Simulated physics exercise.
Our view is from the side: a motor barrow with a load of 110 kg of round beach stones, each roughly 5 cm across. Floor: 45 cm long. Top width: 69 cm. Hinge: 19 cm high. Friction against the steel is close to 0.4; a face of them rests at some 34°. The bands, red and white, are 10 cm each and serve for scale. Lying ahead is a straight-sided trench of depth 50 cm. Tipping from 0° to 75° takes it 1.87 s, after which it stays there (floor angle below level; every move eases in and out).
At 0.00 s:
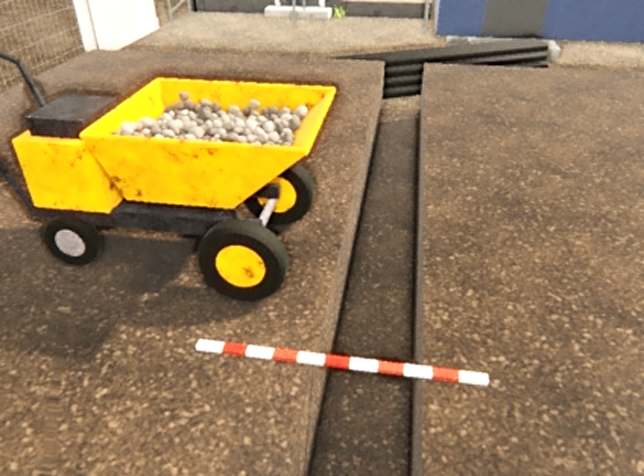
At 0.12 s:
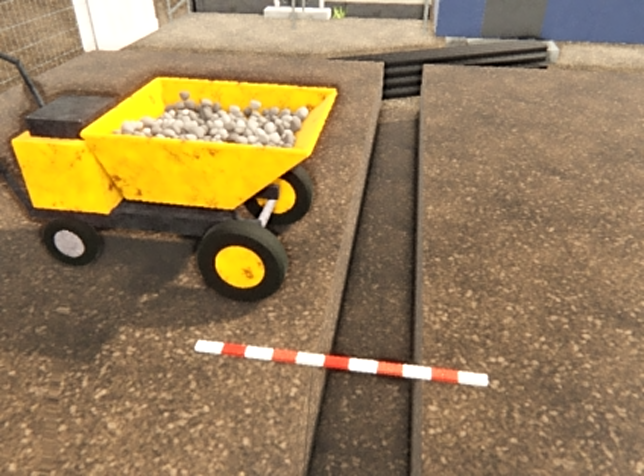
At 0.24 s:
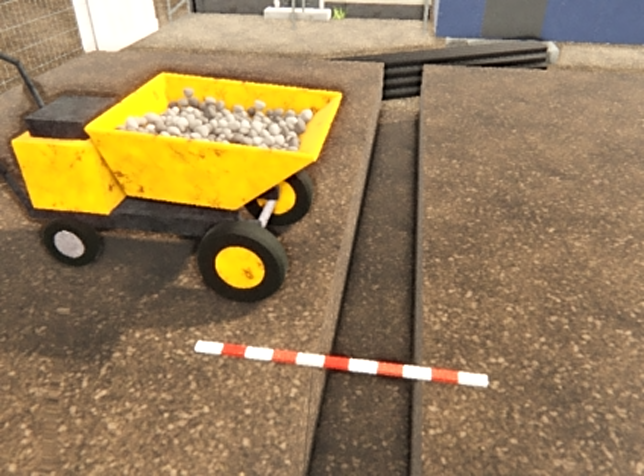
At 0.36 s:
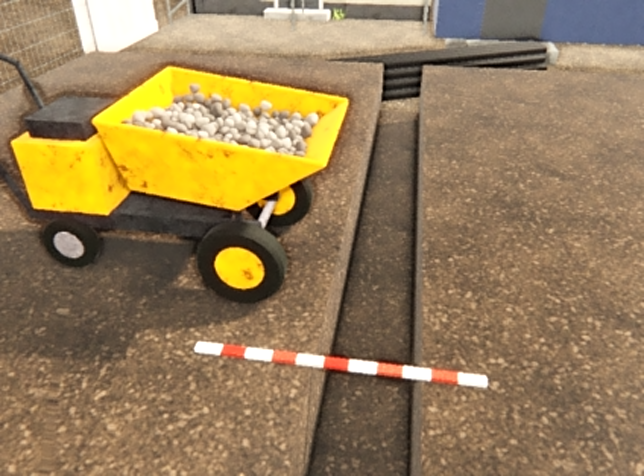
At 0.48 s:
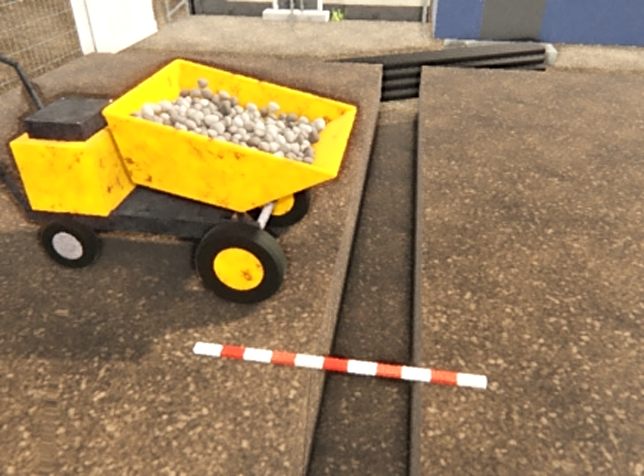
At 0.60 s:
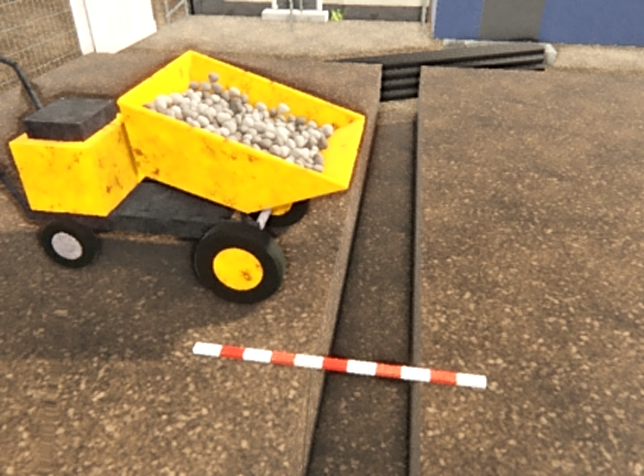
A yellow motor barrow's skip of round stones slowly tilts down toward the right.
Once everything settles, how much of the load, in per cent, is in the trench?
Once it settles, about 62 per cent of the load is there.
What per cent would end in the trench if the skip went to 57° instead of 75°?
I'd guess some 55 in a hundred.
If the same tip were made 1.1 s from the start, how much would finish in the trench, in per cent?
60 %.
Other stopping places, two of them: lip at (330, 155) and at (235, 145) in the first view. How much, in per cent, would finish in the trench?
Around 30 and then 100 percent.
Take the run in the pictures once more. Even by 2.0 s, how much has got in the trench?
Approx. 55 % of the load.
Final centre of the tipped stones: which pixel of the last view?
(400, 337).
After 1.4 s the floor is at 63°; 96 % in the skip, 4 % in the trench; the foremost stones are at (415, 253).
After 2.0 s the floor is at 75°; 10 % in the skip, 53 % in the trench, 38 % past the trench; the foremost stones are at (573, 286).
After 2.3 s the floor is at 75°; 0 % in the skip, 62 % in the trench, 38 % past the trench; the foremost stones are at (622, 294).
After 4.3 s the floor is at 75°; 0 % in the skip, 62 % in the trench, 38 % past the trench; the foremost stones are at (638, 311).
